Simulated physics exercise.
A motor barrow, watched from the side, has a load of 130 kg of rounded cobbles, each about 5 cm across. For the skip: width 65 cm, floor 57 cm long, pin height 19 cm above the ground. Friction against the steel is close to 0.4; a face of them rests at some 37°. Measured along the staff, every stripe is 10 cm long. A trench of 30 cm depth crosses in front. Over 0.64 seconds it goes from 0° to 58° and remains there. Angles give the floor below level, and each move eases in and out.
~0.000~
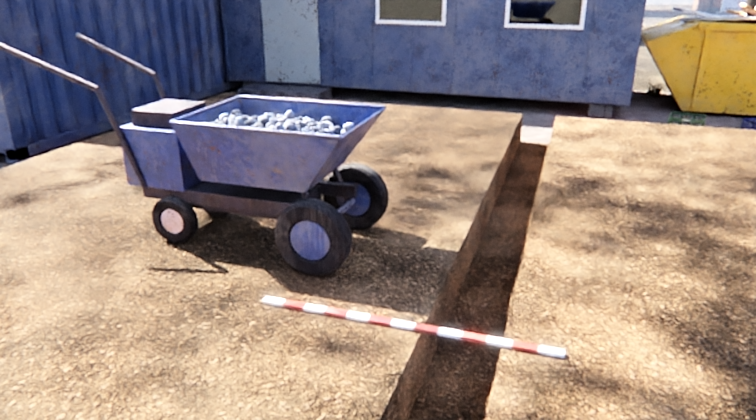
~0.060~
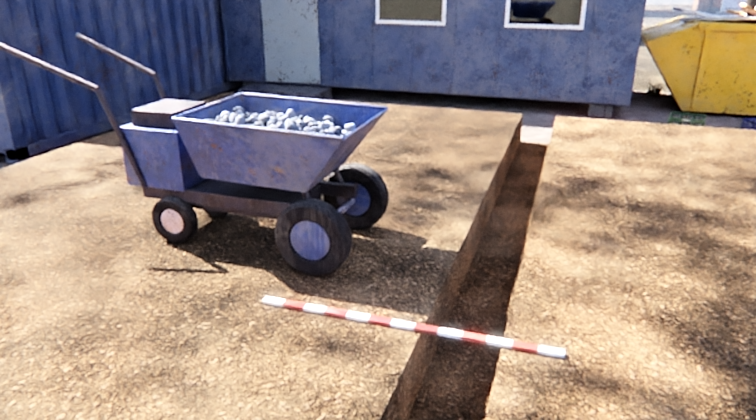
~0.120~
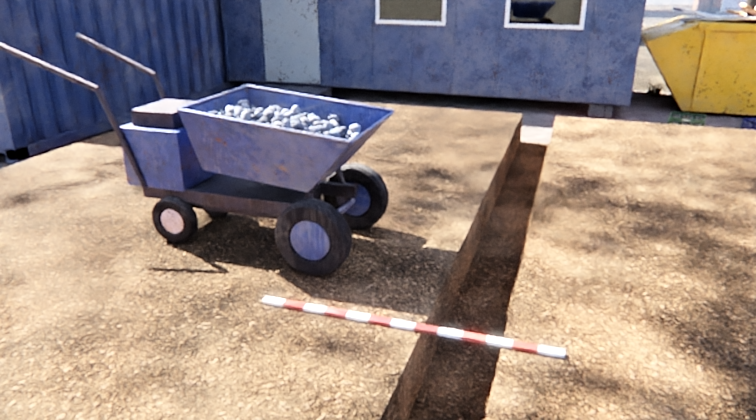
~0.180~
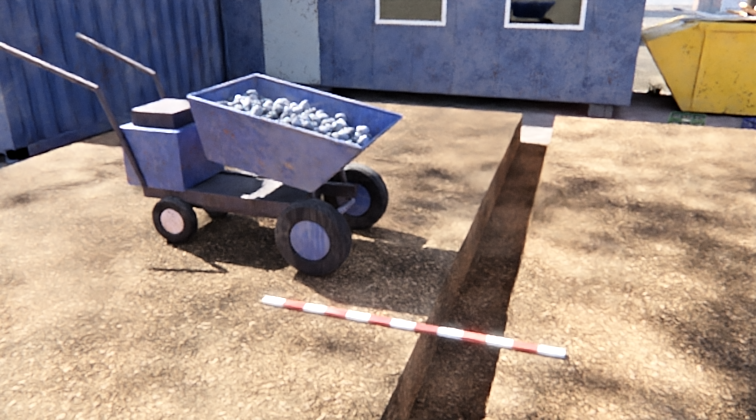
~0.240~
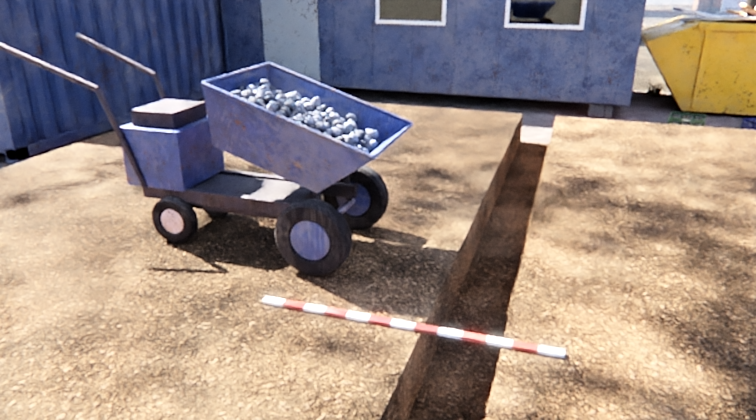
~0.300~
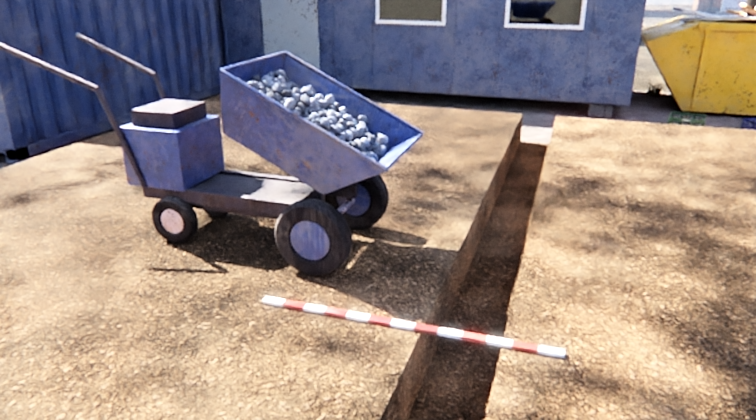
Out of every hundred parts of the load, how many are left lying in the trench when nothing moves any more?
Around 53 in every hundred.
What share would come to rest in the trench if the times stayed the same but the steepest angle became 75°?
It comes out at about 90 percent.
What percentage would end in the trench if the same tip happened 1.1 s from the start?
In that case, around 55%.
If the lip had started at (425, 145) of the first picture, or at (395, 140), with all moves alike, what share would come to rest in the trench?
Some 10 and some 30 per cent, in that order.
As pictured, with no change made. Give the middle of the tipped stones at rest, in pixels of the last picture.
Middle at around (487, 312), I'd say.
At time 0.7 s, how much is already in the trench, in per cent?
About 5%.
After 0.5 s the floor is at 49°; 100 % in the skip; the foremost stones are at (397, 186).
After 0.7 s the floor is at 58°; 94 % in the skip, 2 % short of the trench, 4 % in the trench; the foremost stones are at (468, 244).
After 1.1 s the floor is at 58°; 55 % in the skip, 4 % short of the trench, 32 % in the trench, 9 % past the trench; the foremost stones are at (589, 282).
After 3.0 s the floor is at 58°; 35 % in the skip, 3 % short of the trench, 53 % in the trench, 9 % past the trench; the foremost stones are at (753, 319).
